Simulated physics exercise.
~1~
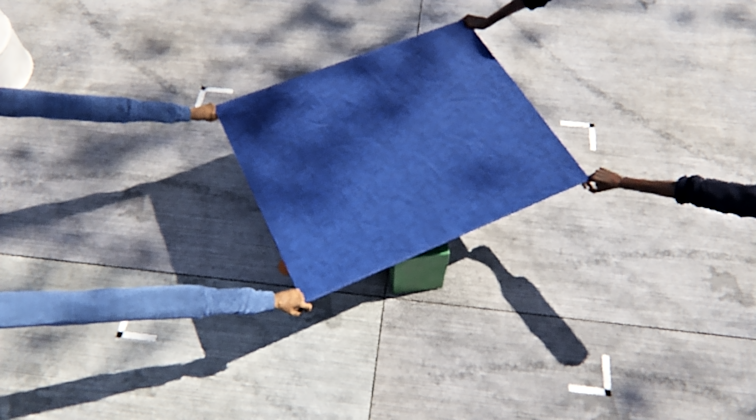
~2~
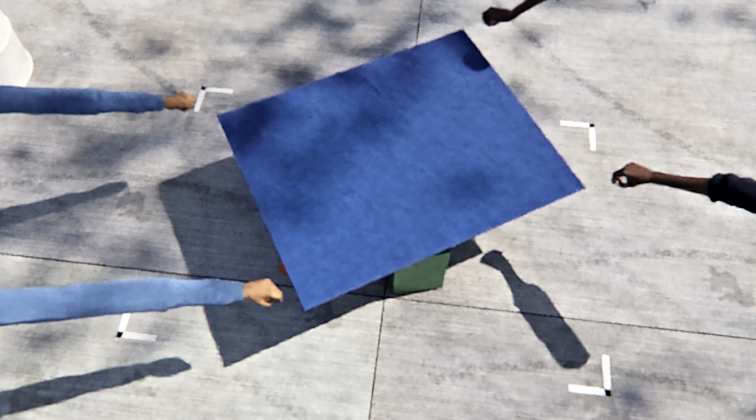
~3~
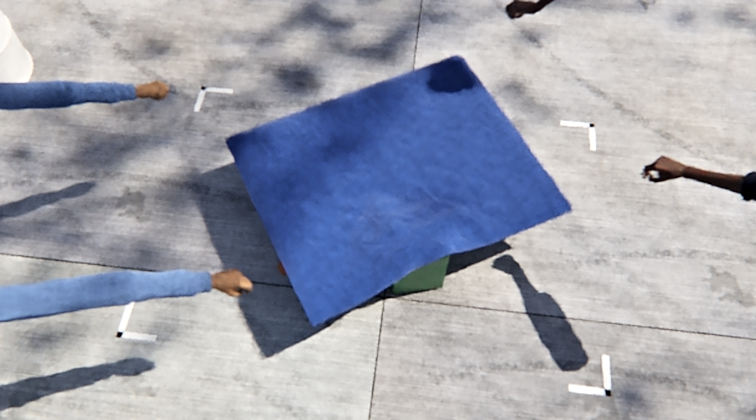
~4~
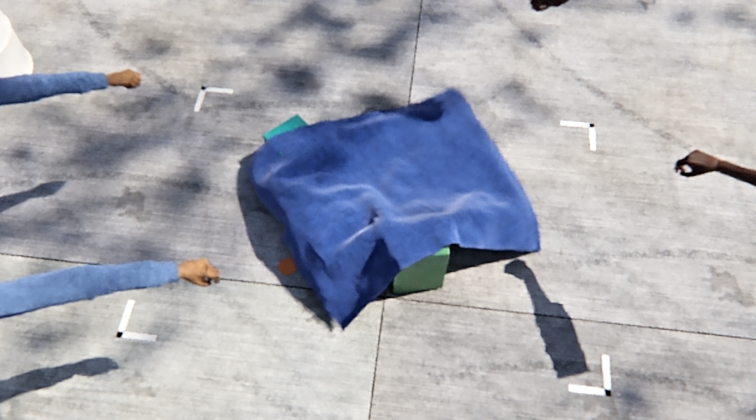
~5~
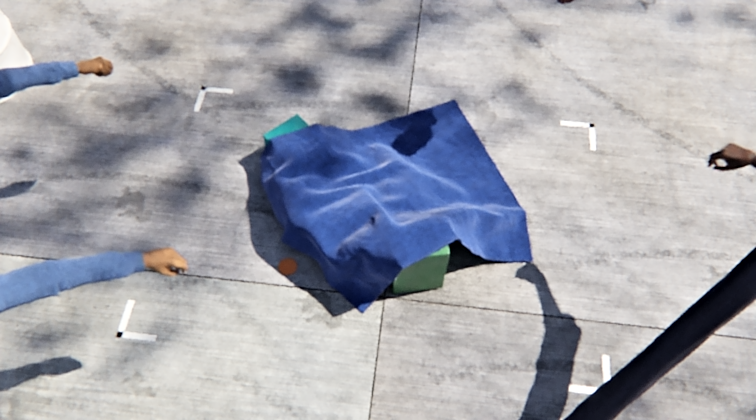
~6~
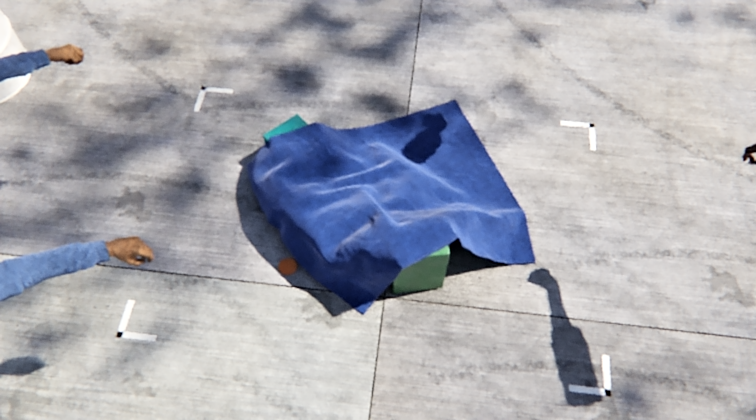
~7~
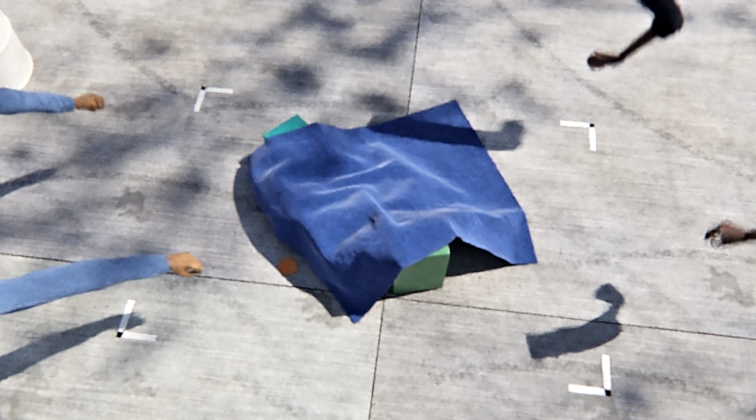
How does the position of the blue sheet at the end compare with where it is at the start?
At the start it is held flat by its corners above the objects, while at the end it lies draped over them, a little lower in the view.
